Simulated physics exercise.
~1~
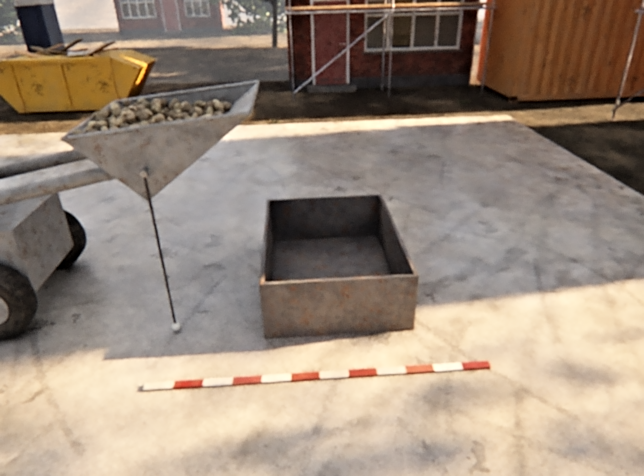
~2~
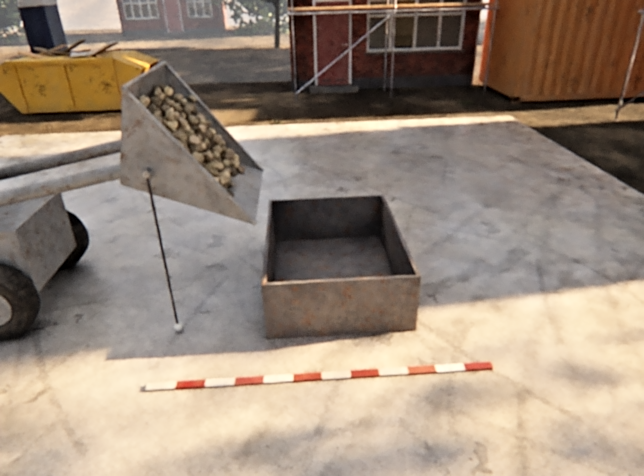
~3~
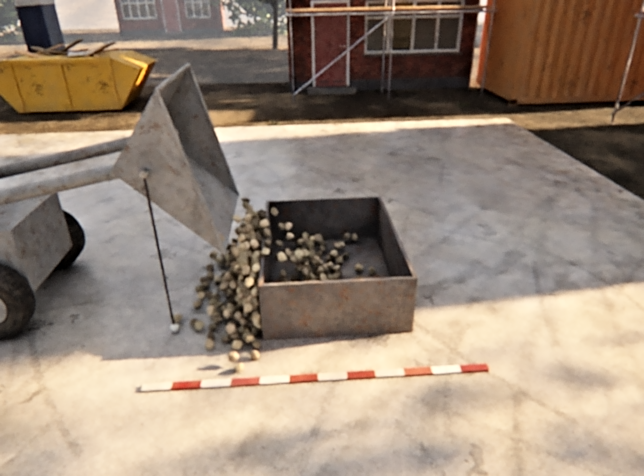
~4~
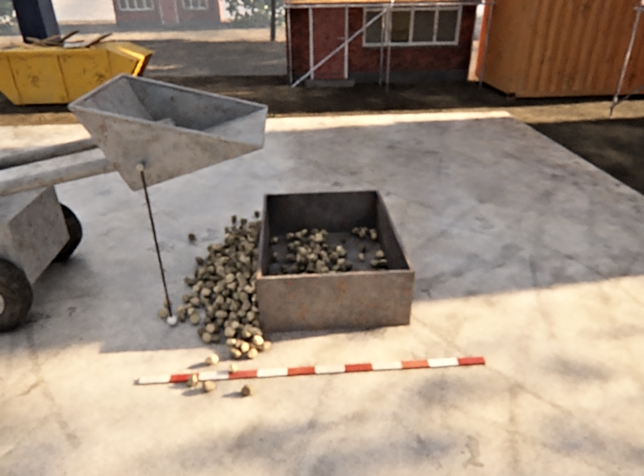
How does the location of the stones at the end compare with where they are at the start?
At the start the stones are all in the loader's raised bucket on the left. At the end they are lower and further right, mostly heaped on the ground against the left side of the bin, with a smaller part inside it.
